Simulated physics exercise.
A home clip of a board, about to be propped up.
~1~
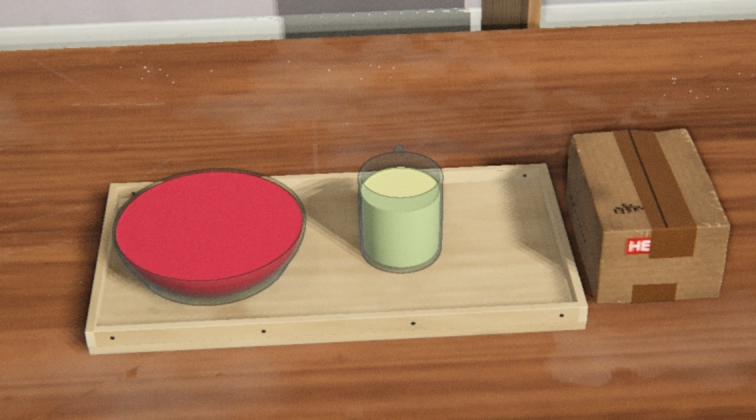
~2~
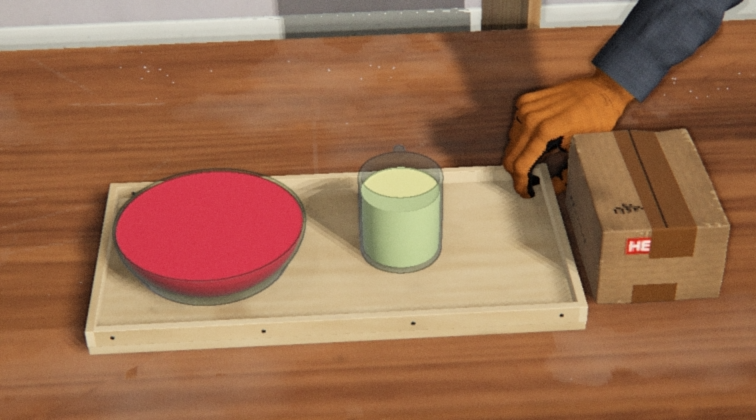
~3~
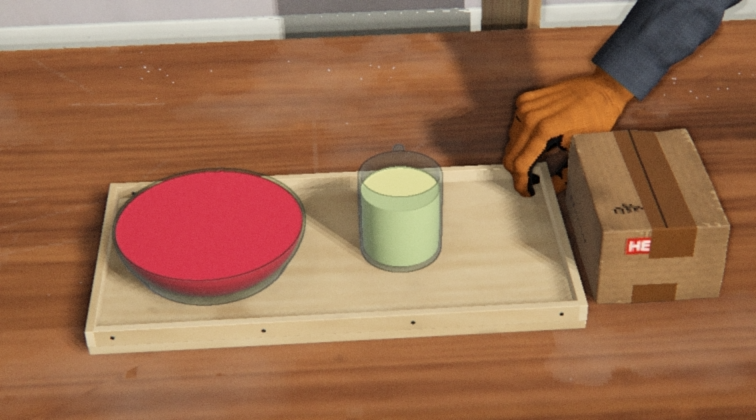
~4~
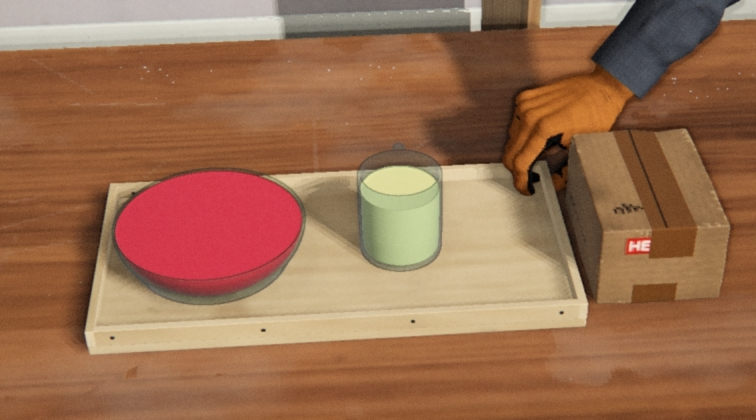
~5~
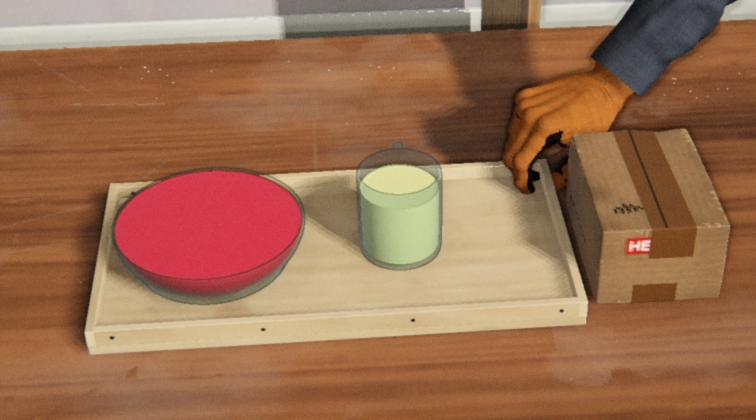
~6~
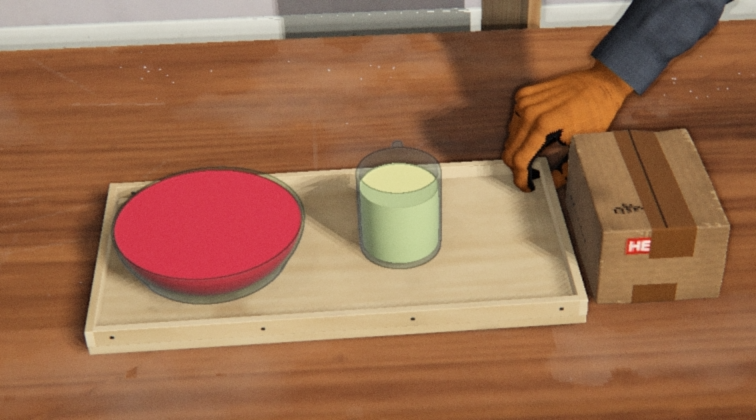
A hand in a dark sleeve reached in and took hold of the right end of a wooden tray holding a red-filled bowl and a green-filled glass, and the tray barely moved.
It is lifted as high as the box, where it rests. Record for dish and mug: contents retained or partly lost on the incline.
One by one: On the left the dish: Some pours out; on the right the mug: Nothing pours out.
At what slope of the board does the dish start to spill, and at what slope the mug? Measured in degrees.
4 and 30 degrees respectively.
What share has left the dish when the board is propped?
50 %.
Shortly, the board slopes by about 7°; dish, it has lost some; mug, none is lost.
Then, the board slopes by about 14°; dish, it has lost some; mug, none is lost.
At the finish, the board slopes by about 12°, resting on the box; dish, it has lost some; mug, none is lost.
